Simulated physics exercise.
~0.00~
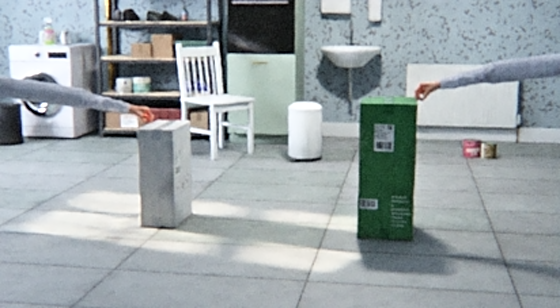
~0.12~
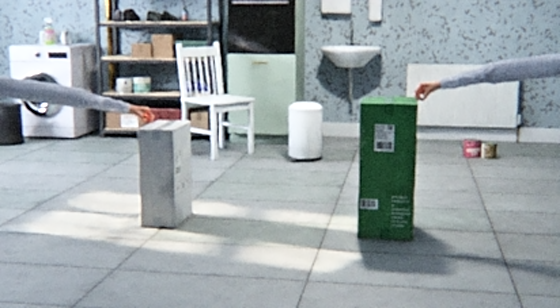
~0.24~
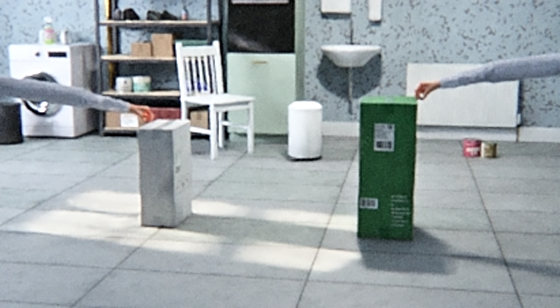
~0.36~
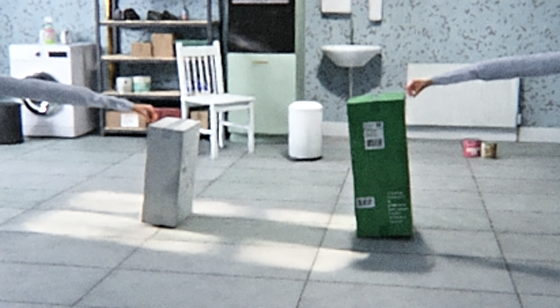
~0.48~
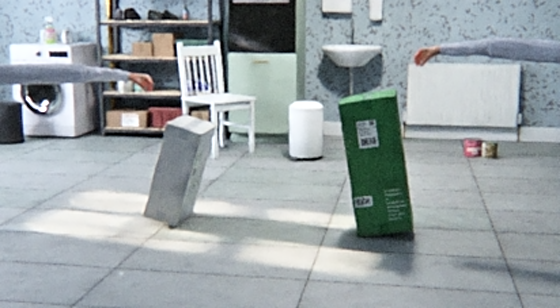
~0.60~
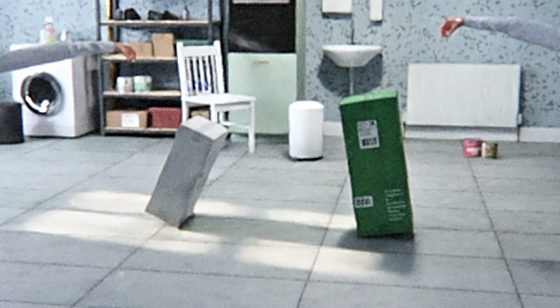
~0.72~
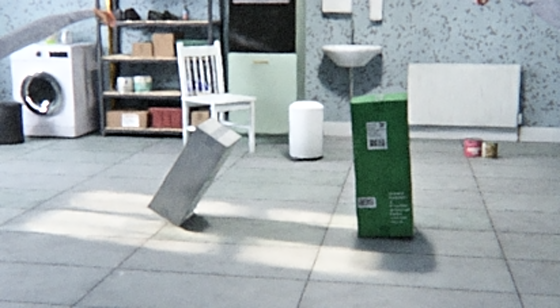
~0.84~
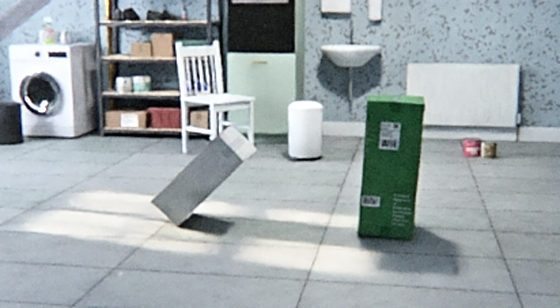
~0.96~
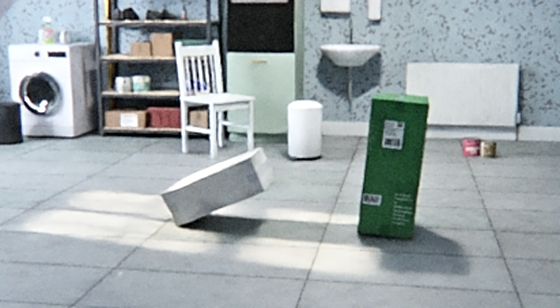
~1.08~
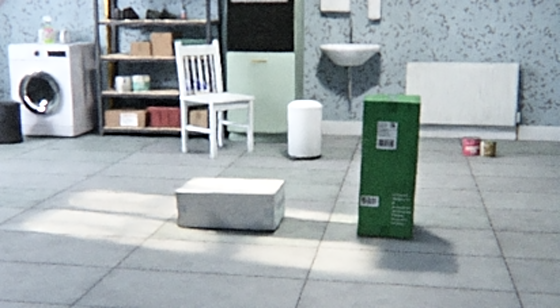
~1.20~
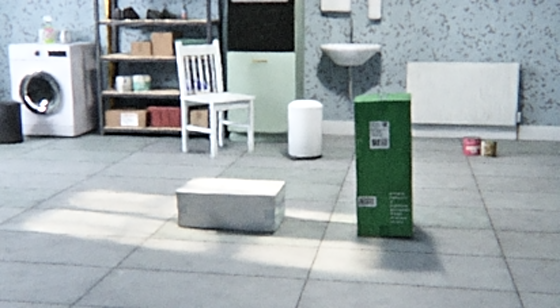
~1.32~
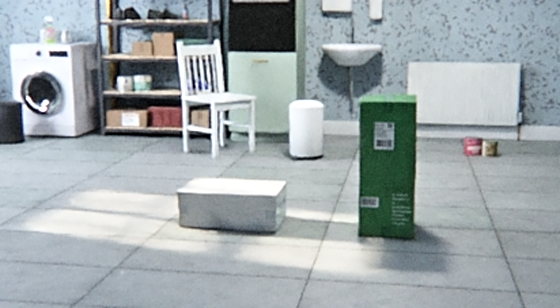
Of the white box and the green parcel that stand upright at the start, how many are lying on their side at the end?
One of them is lying on its side, the white box, while the green parcel is still standing.
